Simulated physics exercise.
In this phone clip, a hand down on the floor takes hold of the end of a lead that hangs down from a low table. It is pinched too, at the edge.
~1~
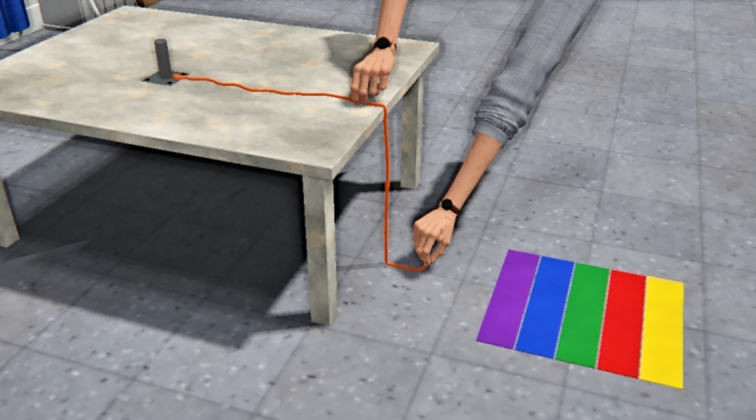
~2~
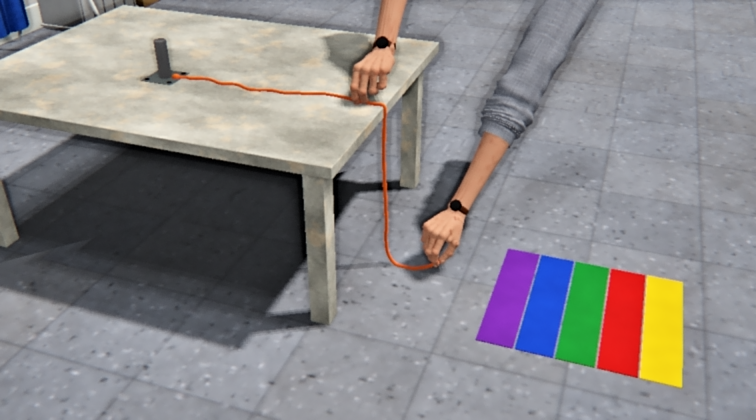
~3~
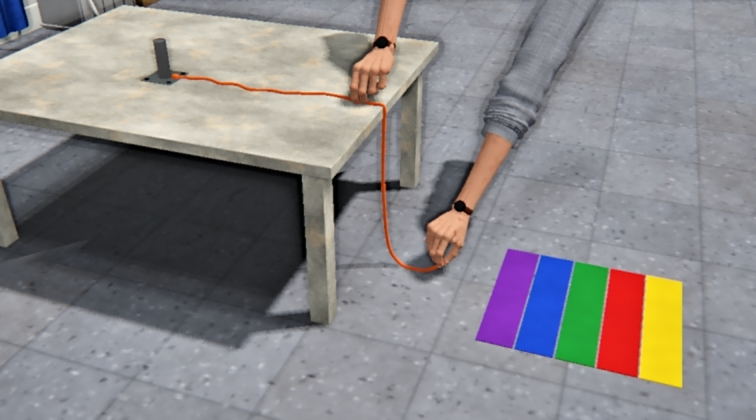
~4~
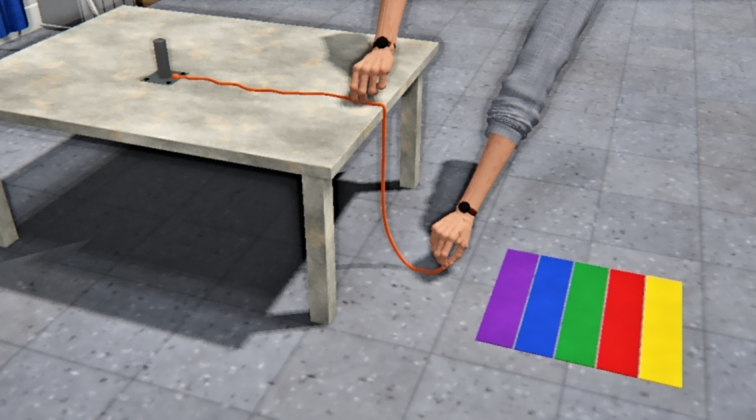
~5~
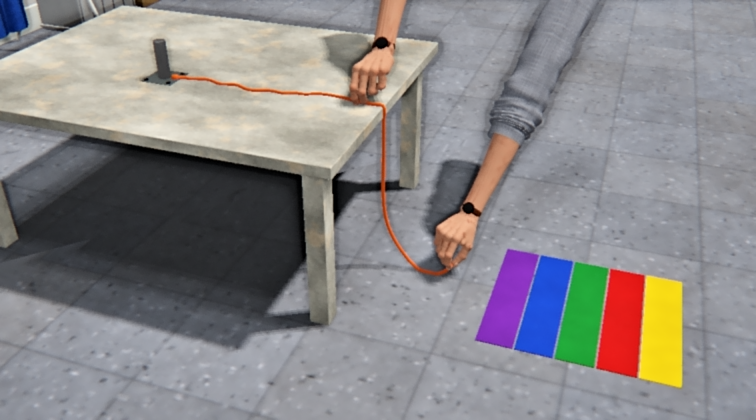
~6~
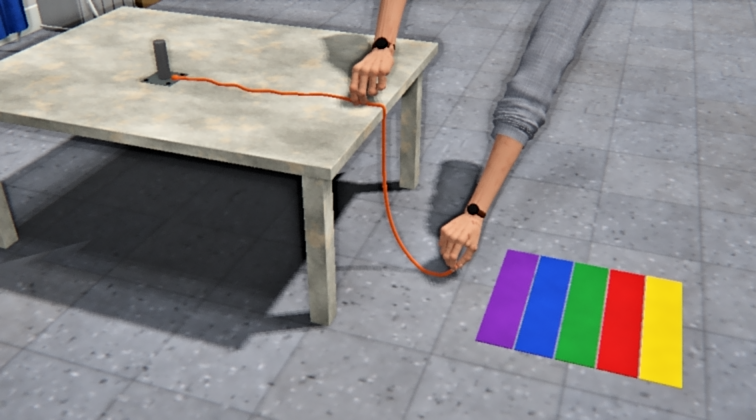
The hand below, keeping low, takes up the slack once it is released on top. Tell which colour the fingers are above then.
They are above blue.
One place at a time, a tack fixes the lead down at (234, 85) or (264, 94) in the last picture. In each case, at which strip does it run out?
In order: Blue, then blue.
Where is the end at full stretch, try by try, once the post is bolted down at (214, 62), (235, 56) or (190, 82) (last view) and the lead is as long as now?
Try 1 about (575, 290), try 2 about (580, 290), try 3 about (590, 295).
Early on, end near (480, 271); short of the strips.
Midway, end near (522, 280); over purple.
At the end of the slack, end near (548, 285); over blue. Over blue.
